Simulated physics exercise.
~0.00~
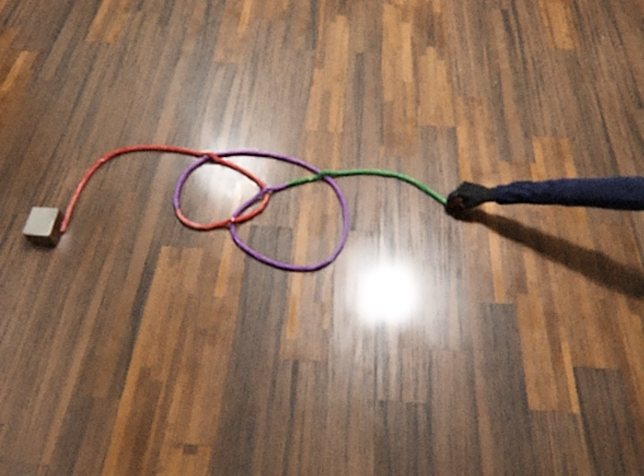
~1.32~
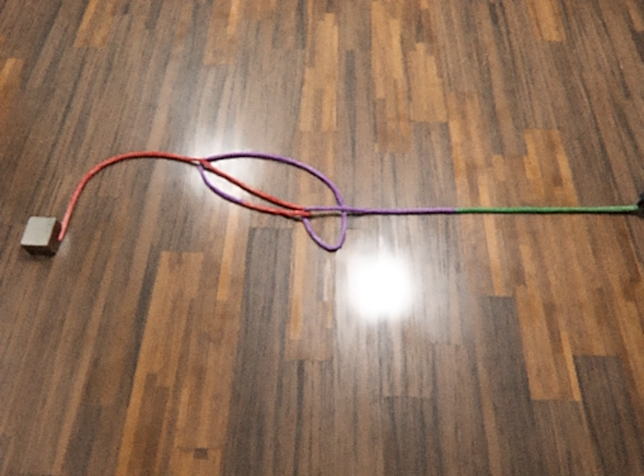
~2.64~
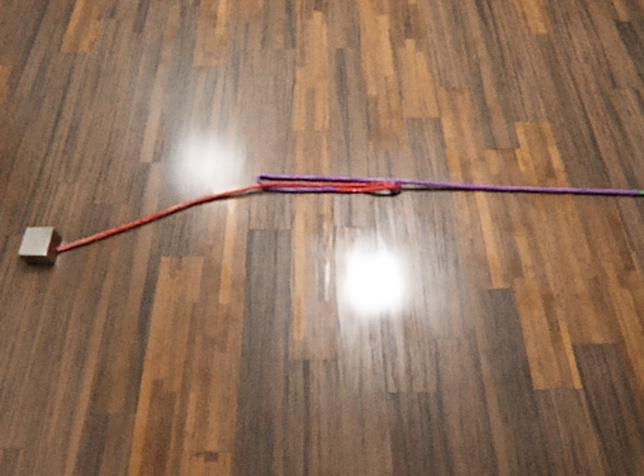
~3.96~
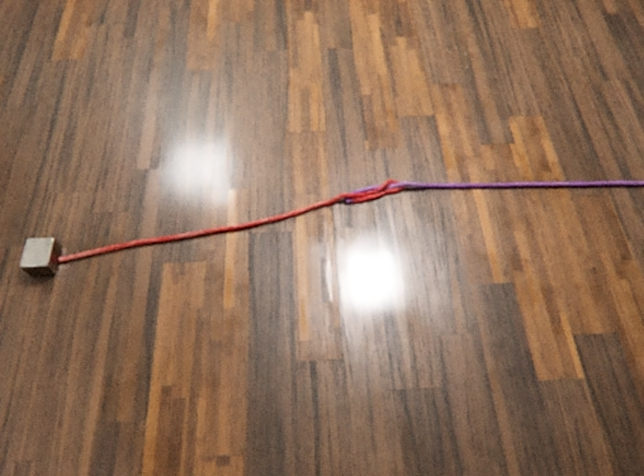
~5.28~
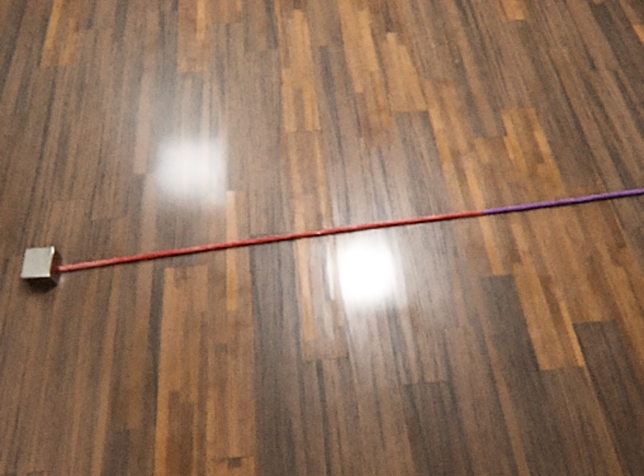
A rope coloured red, purple and green lies in overlapping loops on a wooden floor, its left end fixed to a small pale block and its right end held by a dark-sleeved arm. The hand draws the green end to the right, and the loops narrow and stretch. As the pull continues, the hand leaves view and the loops flatten into a thin, closely bunched bundle. The bundle shrinks to a small twist where red meets purple. Finally the twist comes undone, and the rope runs straight from the block, with no knot left in sight.
